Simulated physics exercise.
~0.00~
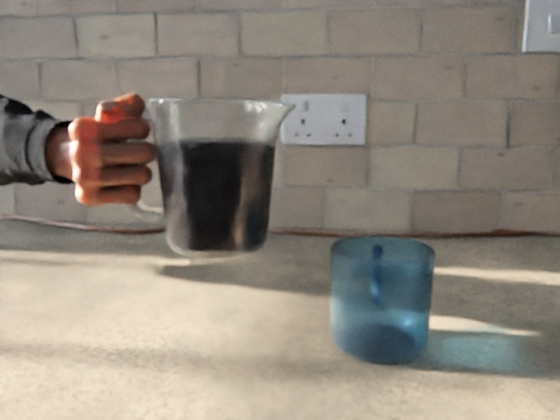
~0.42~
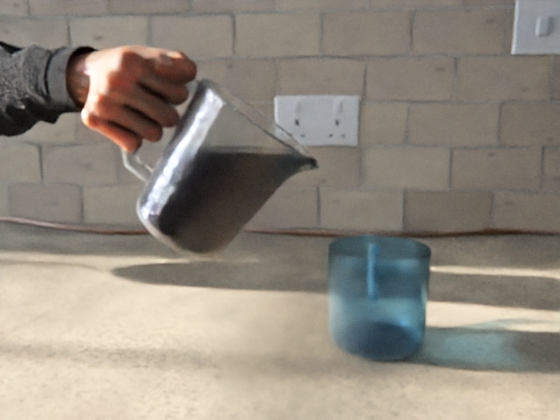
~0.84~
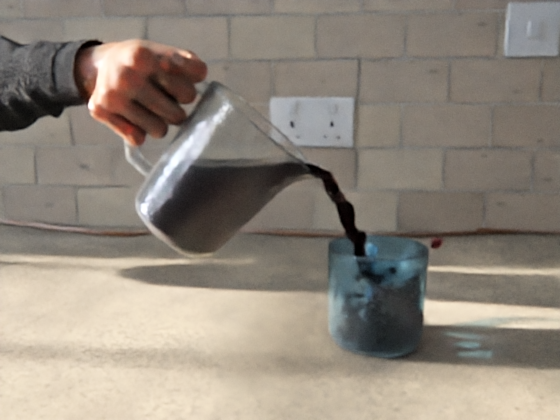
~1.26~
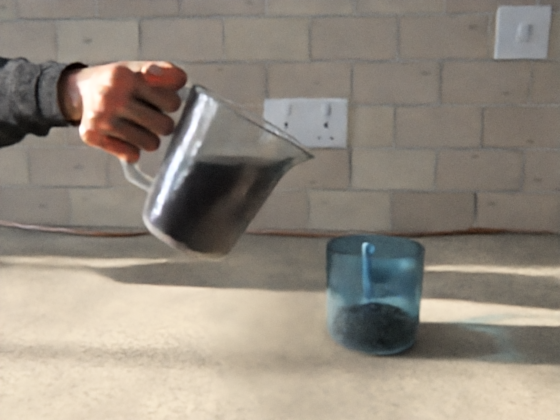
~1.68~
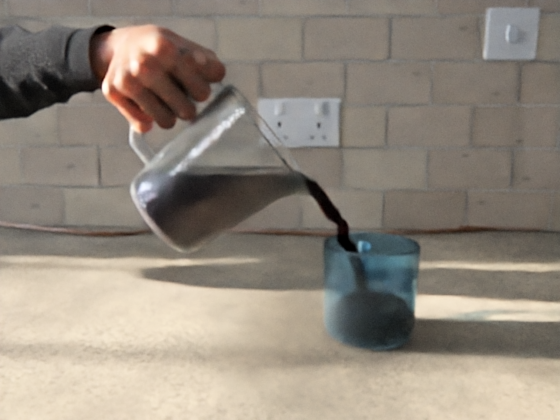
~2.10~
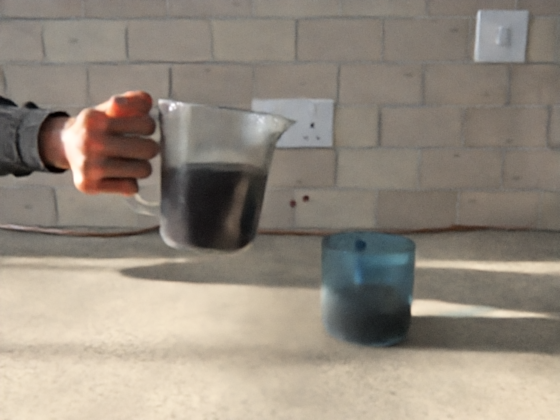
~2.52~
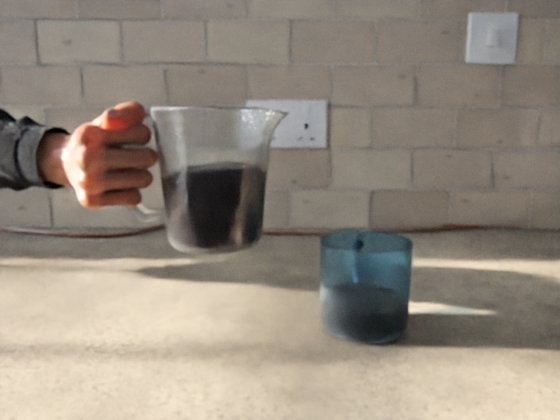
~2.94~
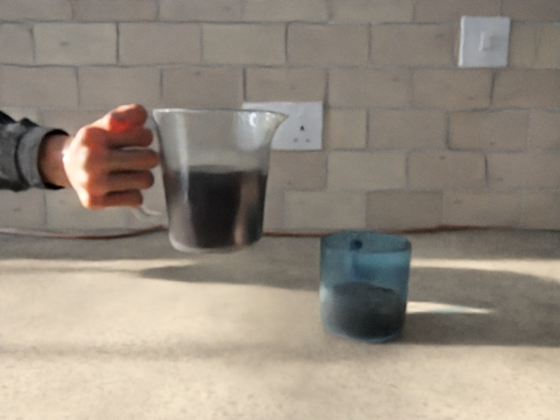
A hand tips a glass jug twice, pouring dark liquid into a blue cup, then levels it.
